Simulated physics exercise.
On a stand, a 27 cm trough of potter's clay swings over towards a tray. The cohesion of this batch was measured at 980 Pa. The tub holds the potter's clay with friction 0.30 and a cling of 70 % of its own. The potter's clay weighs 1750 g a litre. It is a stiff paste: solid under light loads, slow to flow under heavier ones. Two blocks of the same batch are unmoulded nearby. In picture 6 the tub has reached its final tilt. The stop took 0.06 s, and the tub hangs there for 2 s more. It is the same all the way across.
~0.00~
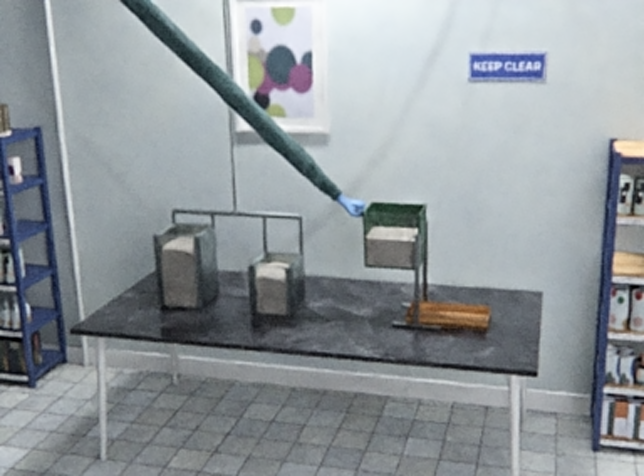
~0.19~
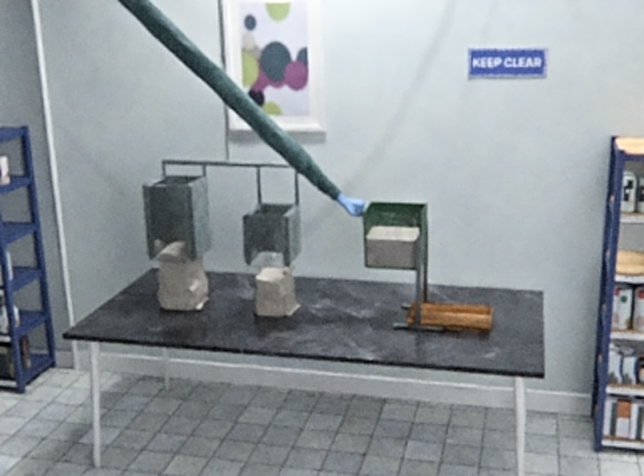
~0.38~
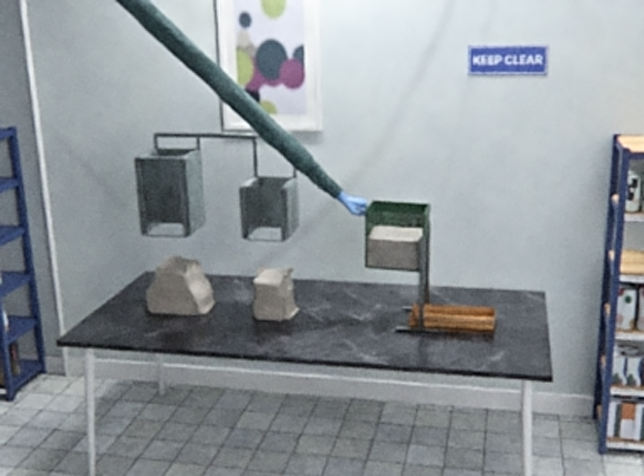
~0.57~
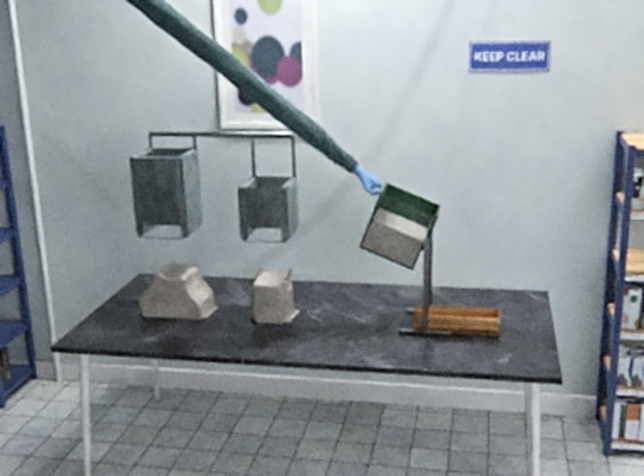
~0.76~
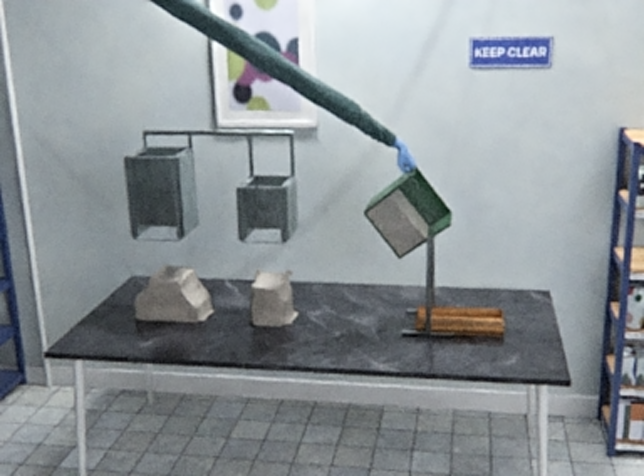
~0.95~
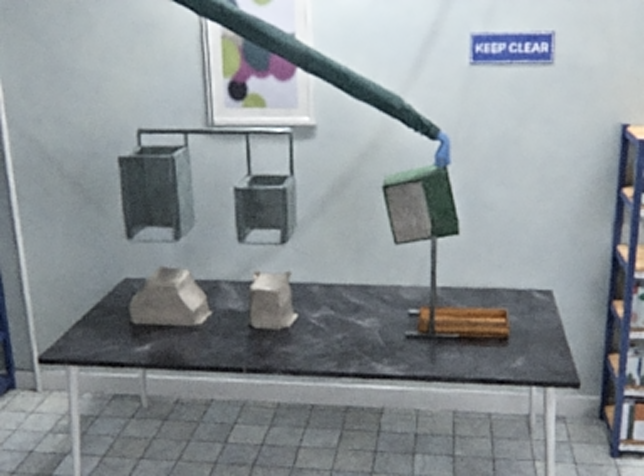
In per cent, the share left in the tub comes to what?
Expect roughly 100 %.
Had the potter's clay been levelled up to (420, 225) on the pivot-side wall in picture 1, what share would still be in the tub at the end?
Then about 100 %.
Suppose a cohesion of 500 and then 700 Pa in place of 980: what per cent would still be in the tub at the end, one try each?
In turn about 100 %, 100 %.
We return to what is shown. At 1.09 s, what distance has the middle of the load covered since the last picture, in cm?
About 1 cm.
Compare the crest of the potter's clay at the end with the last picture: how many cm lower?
Some 1 cm.
By 1.09 s, the tub is at 78 degrees and holds 100 %.
By 1.26 s, the tub is at 78 degrees and holds 100 %.
By 1.43 s, the tub is at 78 degrees and holds 100 %.
By 1.60 s, the tub is at 78 degrees and holds 100 %.
By 2.95 s, at the end, the tub is at 78 degrees and holds 100 %.
